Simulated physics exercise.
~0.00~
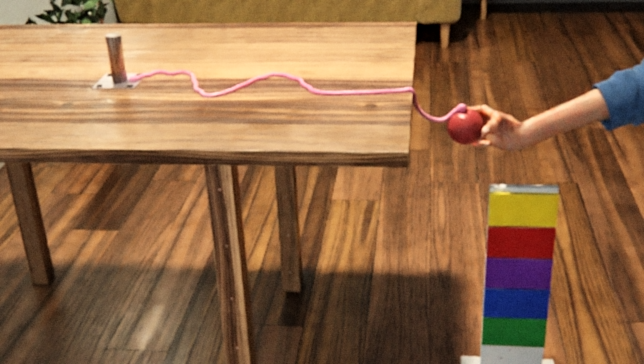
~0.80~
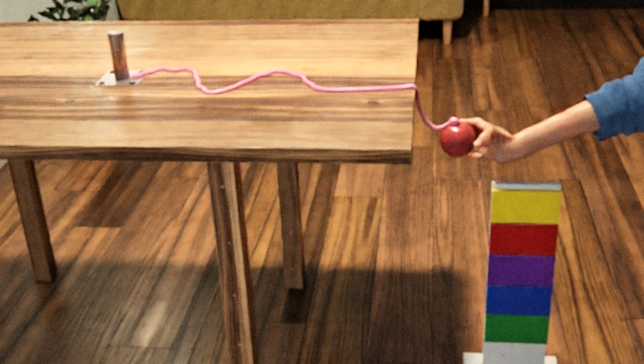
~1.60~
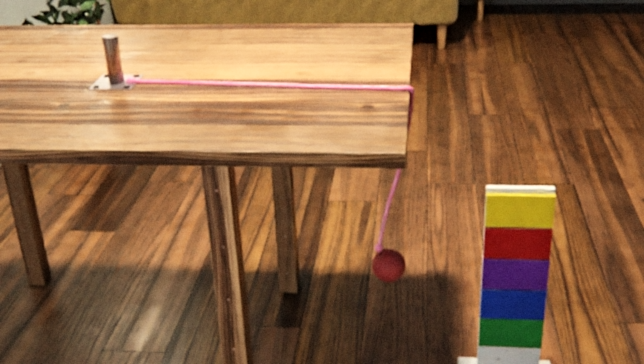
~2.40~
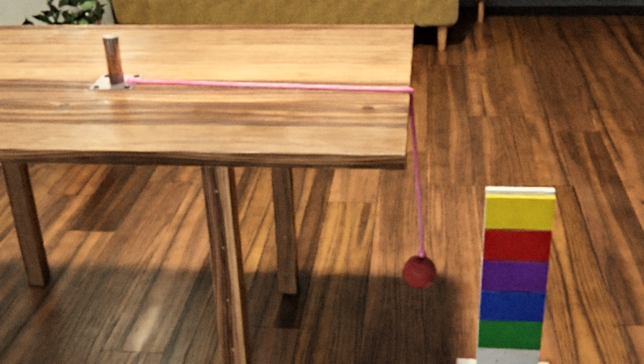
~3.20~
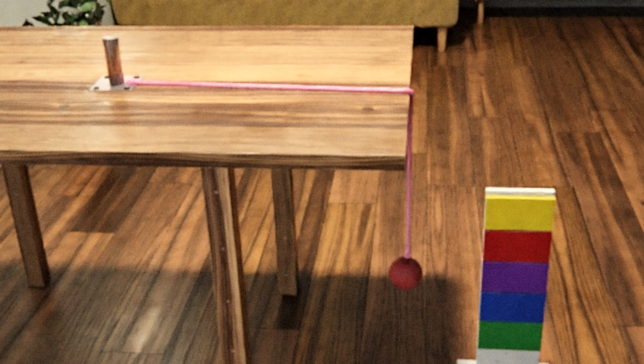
A red ball-like object, tied to a pink cord, is held by a hand reaching in from the right, just past the edge of a wooden table. The slightly swaying view looks down on the tabletop, where the cord runs loosely from a short metal post at the left, above a wood floor. At the lower right stands a board with yellow, red, purple, blue and green bands. The hand lowers the object slightly, then is gone as it drops and the cord pulls straight. The object swings left beneath the table edge, moves back right, then hangs almost straight down, level with the purple band.
